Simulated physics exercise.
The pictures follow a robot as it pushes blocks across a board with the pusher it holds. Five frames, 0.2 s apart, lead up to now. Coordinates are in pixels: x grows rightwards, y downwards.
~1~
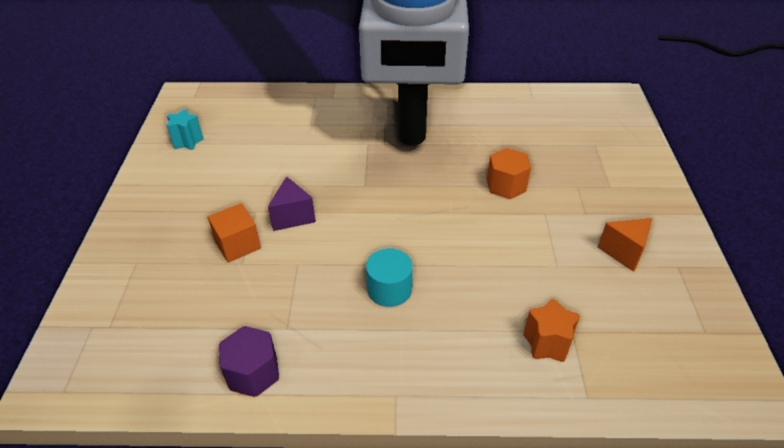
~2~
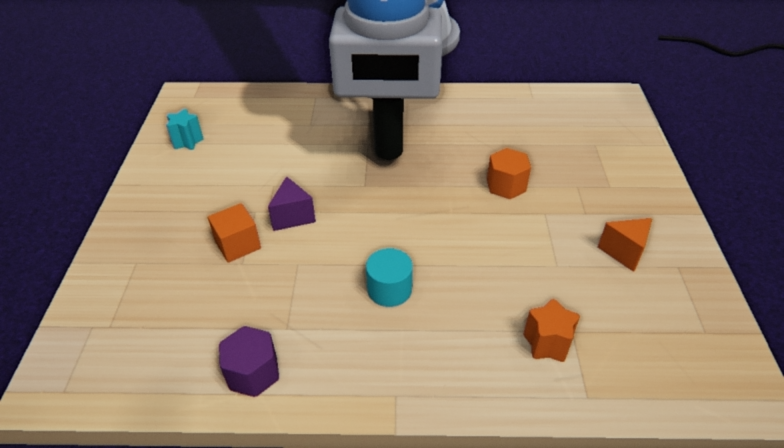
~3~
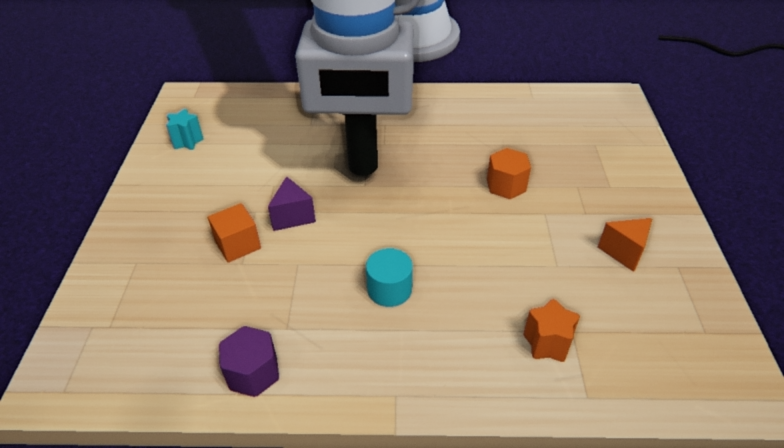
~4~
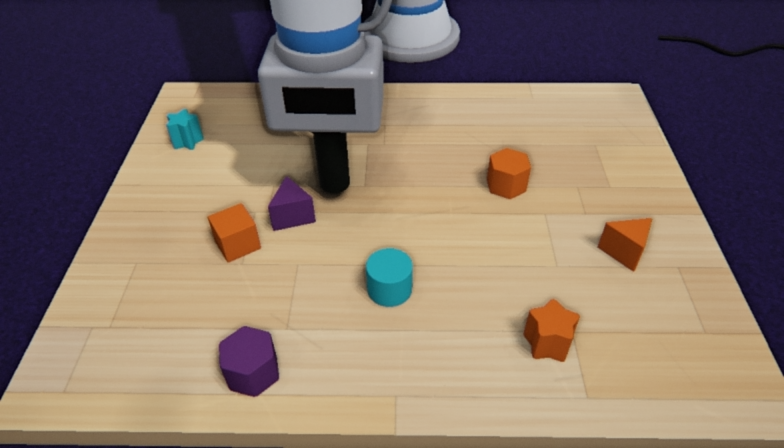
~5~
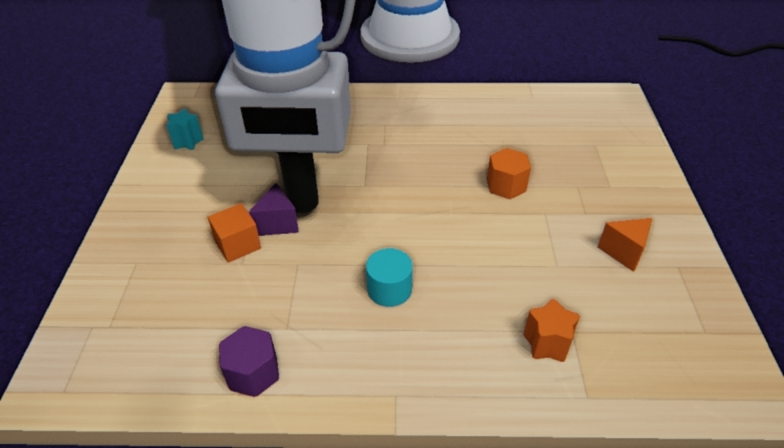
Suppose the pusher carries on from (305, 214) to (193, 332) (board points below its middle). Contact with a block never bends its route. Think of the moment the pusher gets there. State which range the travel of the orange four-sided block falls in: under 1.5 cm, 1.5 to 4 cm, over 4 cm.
Answer: 1.5 to 4 cm.
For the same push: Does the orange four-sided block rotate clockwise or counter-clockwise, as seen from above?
Answer: Against the clock.
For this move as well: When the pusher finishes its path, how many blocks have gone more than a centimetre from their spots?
My count: 2.
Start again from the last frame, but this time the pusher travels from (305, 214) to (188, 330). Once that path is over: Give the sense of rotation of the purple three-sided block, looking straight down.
It twists with the clock when seen from above.
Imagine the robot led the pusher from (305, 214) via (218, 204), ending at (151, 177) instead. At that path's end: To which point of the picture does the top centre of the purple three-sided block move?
The point I'd pick in the picture is (242, 204).
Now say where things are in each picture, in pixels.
In the first picture, tip of the pusher (412, 137), middles of tops, orange four-sided block (231, 220), purple six-sided block (246, 349), purple three-sided block (289, 193).
In the second picture, pusher (389, 151), nothing pushed.
In the third picture, pusher (363, 167), nothing pushed.
In the fourth picture, pusher (335, 184), nothing pushed.
In the fifth picture, pusher (303, 203), orange four-sided block (231, 220), purple six-sided block (246, 349), purple three-sided block (273, 200).
On the path given first. One third of the way, pusher (269, 238); orange four-sided block (208, 228), turned 20° anticlockwise; purple three-sided block (241, 213), turned 45° clockwise.
Two thirds of the way, pusher (231, 277); orange four-sided block (206, 228), turned 20° anticlockwise; purple three-sided block (239, 213), turned 55° clockwise.
At the end, pusher (188, 321); orange four-sided block (206, 228), turned 20° anticlockwise; purple six-sided block unmoved; purple three-sided block (239, 213), turned 55° clockwise.
